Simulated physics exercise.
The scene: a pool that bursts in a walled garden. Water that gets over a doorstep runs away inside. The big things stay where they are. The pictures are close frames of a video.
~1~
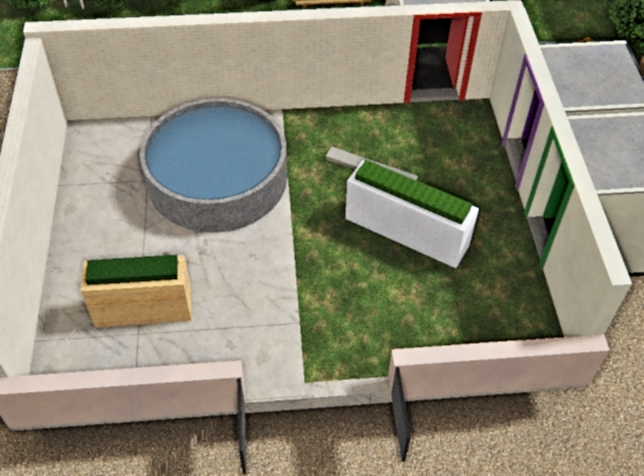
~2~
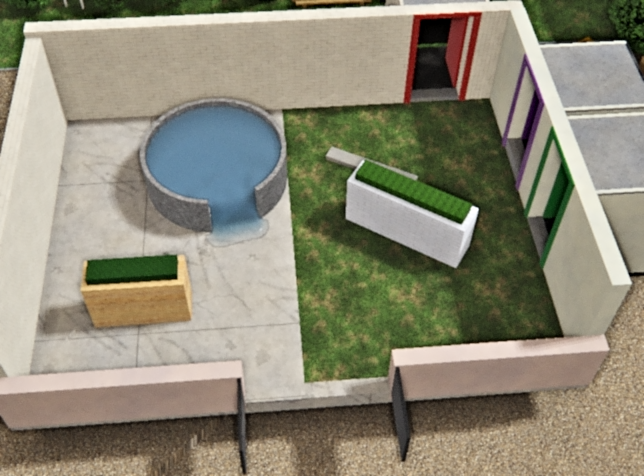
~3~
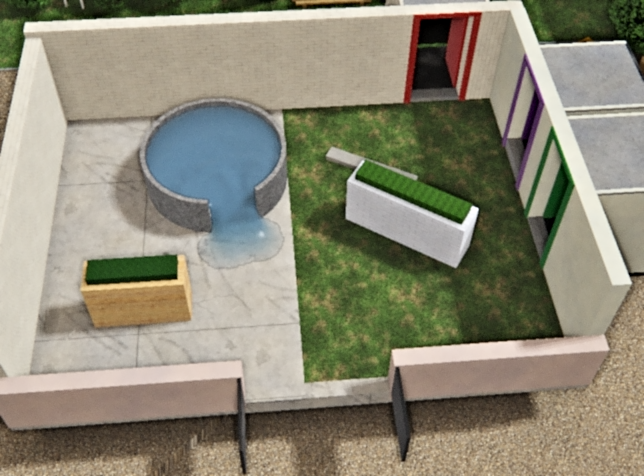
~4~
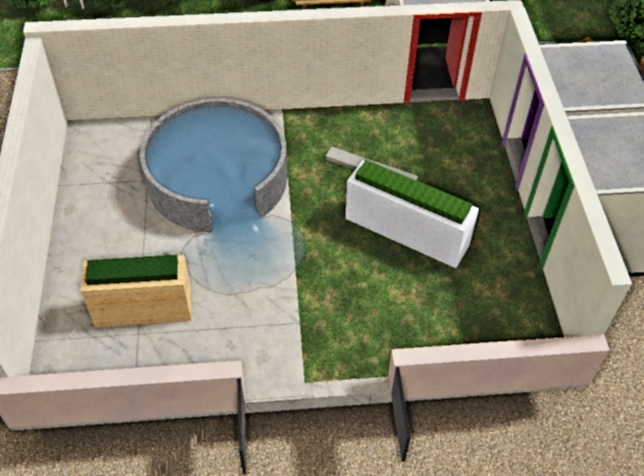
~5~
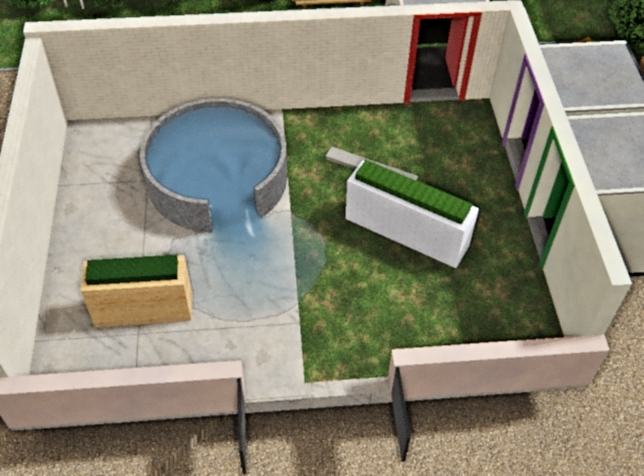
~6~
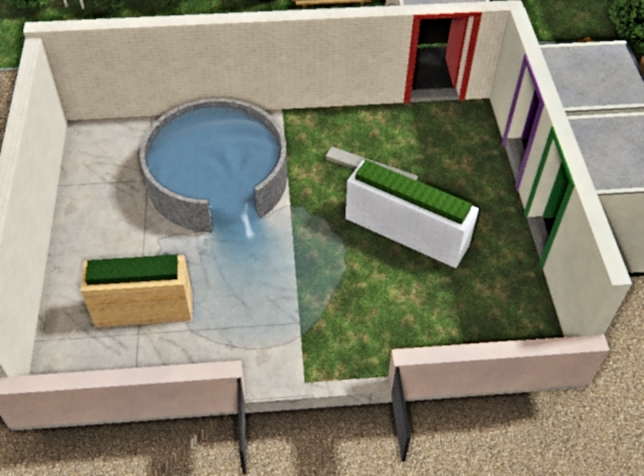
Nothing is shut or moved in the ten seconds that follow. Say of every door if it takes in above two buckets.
One by one: The green door admits no more than that; the purple door admits no more than that; the red door admits no more than that.
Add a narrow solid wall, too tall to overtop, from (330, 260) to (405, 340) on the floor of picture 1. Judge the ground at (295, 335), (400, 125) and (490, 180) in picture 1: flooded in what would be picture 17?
As listed: Covered, not flooded, dry.
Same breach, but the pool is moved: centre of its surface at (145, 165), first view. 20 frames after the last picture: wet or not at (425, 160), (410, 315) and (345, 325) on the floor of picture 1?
In turn: Not flooded, covered, under water.
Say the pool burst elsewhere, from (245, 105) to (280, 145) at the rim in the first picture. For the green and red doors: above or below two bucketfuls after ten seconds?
In short: Green door is over, red door is over.
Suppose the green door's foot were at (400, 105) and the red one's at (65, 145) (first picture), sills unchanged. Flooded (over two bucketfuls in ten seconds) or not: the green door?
Then: The green one holds.
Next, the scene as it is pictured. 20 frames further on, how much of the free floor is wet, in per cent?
Roughly 45 per cent.
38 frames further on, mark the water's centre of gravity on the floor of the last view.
Close to (242, 244).
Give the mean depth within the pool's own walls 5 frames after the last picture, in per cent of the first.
Near 76 in a hundred.
A moment on, water covers 20 % of the floor; the green door not reached, the purple door not reached, the red door not reached.
Next, water covers 35 % of the floor; the green door not reached, the purple door not reached, the red door not reached.
Then, water covers 45 % of the floor; the green door not reached, the purple door not reached, the red door not reached.
Later, water covers 60 % of the floor; the green door not reached, the purple door not reached, the red door not reached.
In the end, water covers 75 % of the floor; the green door wet at the sill, nothing in, the purple door not reached, the red door not reached.
